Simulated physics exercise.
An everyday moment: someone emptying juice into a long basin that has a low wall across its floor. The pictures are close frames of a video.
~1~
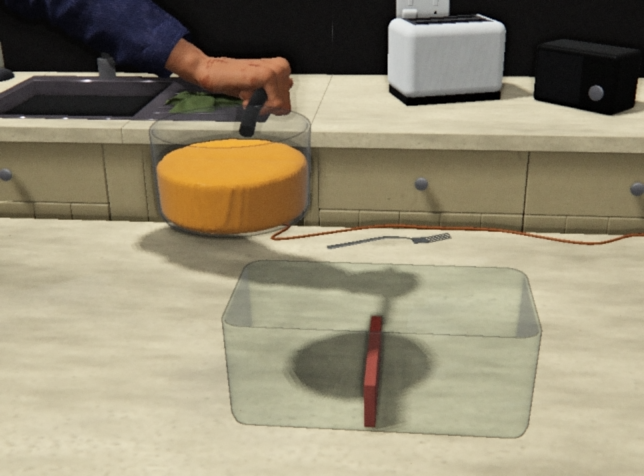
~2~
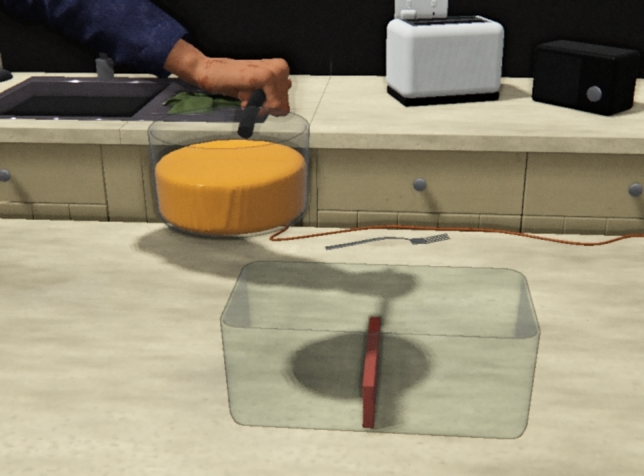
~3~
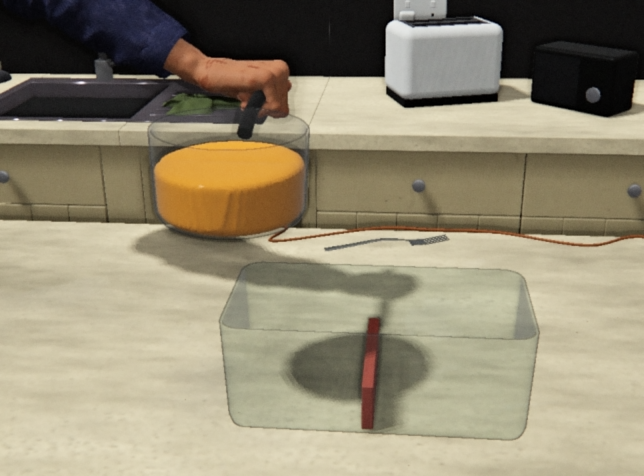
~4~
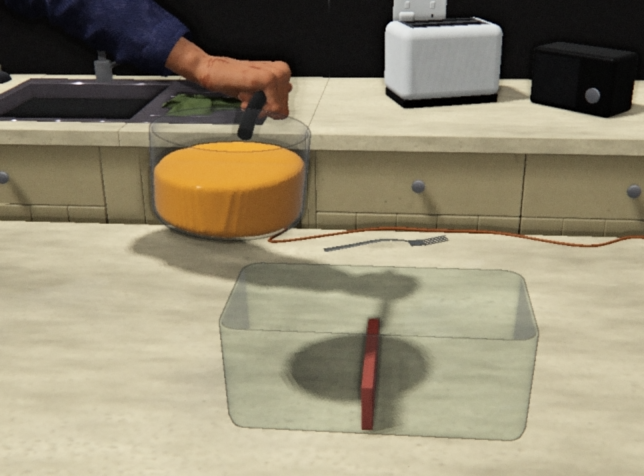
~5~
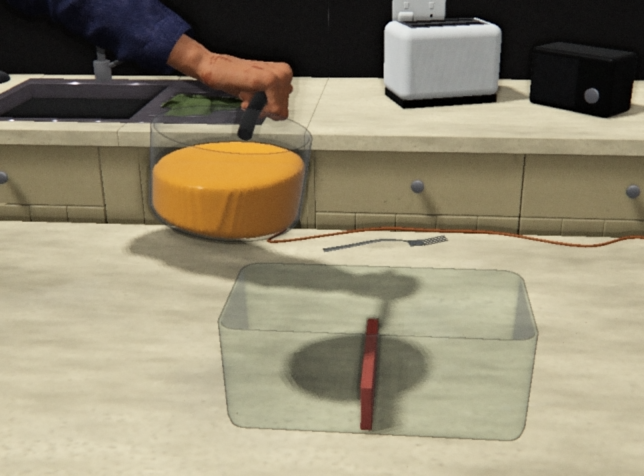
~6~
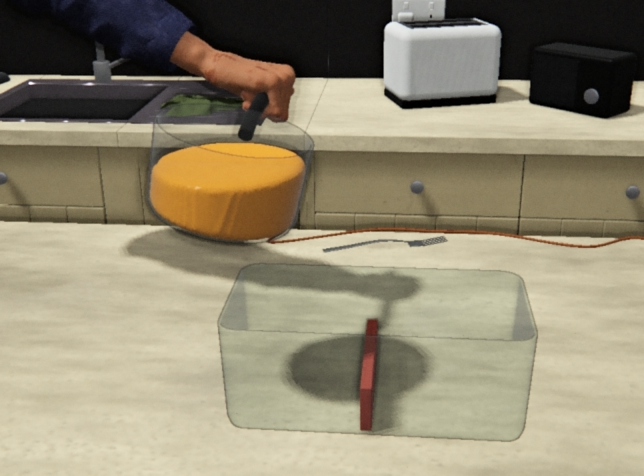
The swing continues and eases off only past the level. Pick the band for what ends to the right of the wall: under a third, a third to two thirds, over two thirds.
The share right of the wall is between a third and two thirds.
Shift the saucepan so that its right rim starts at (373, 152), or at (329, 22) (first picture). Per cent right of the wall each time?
Roughly 95 per cent, and 90 per cent.
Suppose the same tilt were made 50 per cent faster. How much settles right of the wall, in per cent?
Near 40 %.
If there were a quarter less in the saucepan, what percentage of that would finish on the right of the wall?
Roughly 30 in a hundred.
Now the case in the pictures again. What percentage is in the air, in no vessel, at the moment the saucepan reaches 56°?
About 15 per cent.
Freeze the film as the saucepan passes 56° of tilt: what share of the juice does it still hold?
Some 80 per cent.
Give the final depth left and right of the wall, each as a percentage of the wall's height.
Some 50 per cent left and 40 right.
A moment on, the saucepan is tipped part way and 81 per cent is still to pour, 2 is left of the wall and 0 right of it.
Next, the saucepan is tipped on its side and 27 per cent is still to pour, 17 is left of the wall and 43 right of it.
Then the saucepan is tipped on its side and 4 per cent is still to pour, 45 is left of the wall and 47 right of it.
Later the saucepan is tipped on its side and 1 per cent is still to pour, 51 is left of the wall and 48 right of it.
At rest 52 per cent lies left of the wall, 48 right of it and 1 outside.
